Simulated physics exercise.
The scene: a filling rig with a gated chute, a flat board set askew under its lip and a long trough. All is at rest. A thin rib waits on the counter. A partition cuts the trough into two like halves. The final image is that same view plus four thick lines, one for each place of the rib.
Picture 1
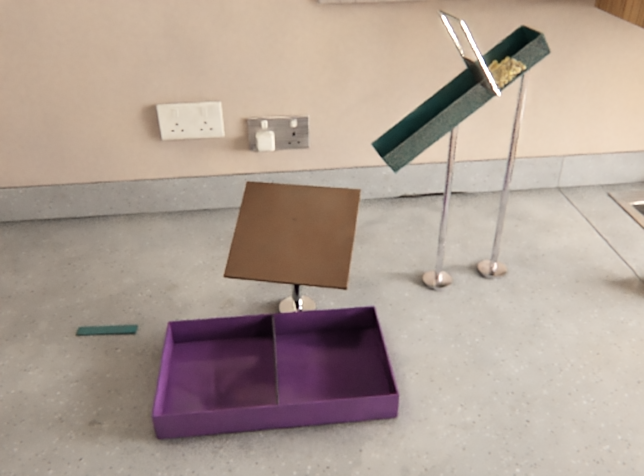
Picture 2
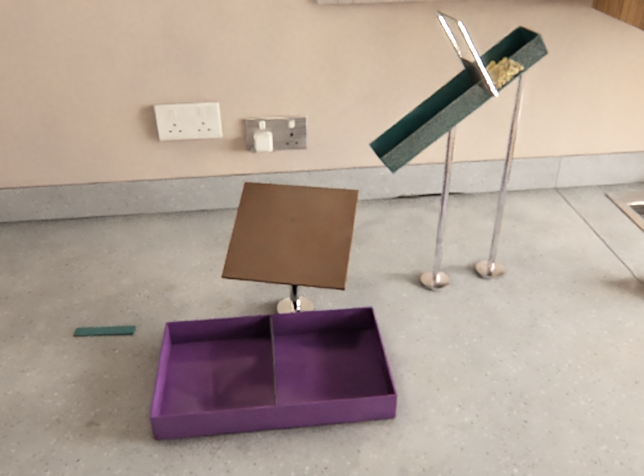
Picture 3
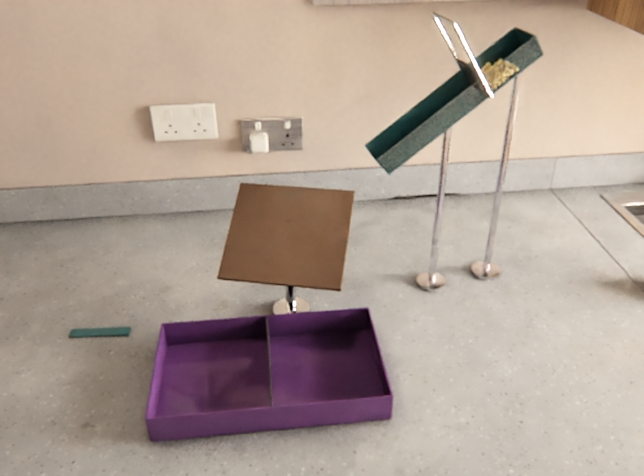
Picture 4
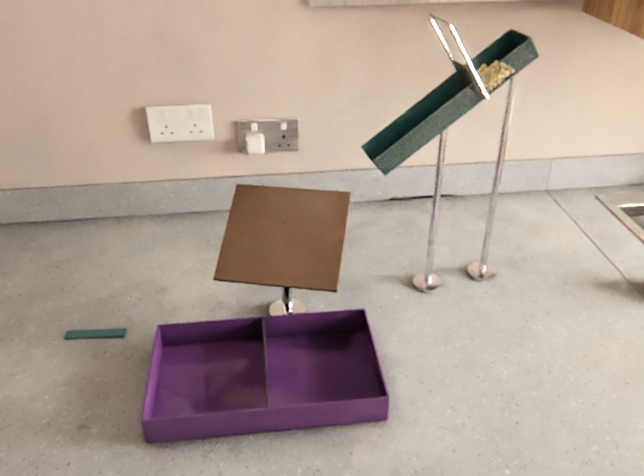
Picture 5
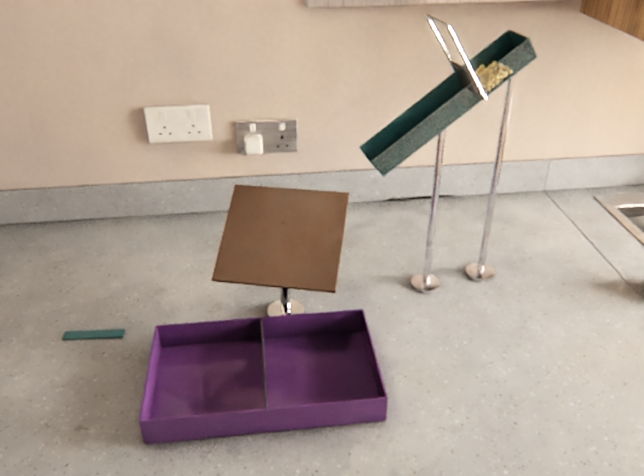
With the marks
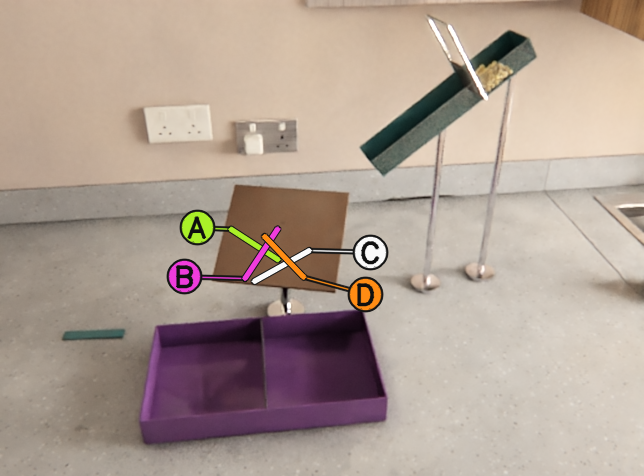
At the start, a sloping dark green chute on two metal posts holds a pale, grainy load behind a gate, above a tilted brown board and a divided purple trough. The view then drifts slightly, shifting everything a little to the left, while the objects themselves stay still.
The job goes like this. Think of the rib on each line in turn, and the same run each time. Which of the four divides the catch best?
A works best here.
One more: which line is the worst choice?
The answer is D.
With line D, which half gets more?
Right.
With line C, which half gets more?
More lands on the left.
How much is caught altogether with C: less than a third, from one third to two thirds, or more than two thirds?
More than two thirds.
On the marked copy, line A from (231, 229) to (278, 259); line B from (277, 228) to (244, 278); line C from (309, 250) to (254, 281); line D from (264, 236) to (303, 277).
If A is chosen, of what is caught, roughly half in the left half, roughly half in the right.
If B is chosen, of what is caught, the larger part in the left half, roughly a quarter in the right.
If C is chosen, of what is caught, the larger part in the left half, roughly a quarter in the right.
If D is chosen, of what is caught, about a tenth in the left half, almost all in the right.
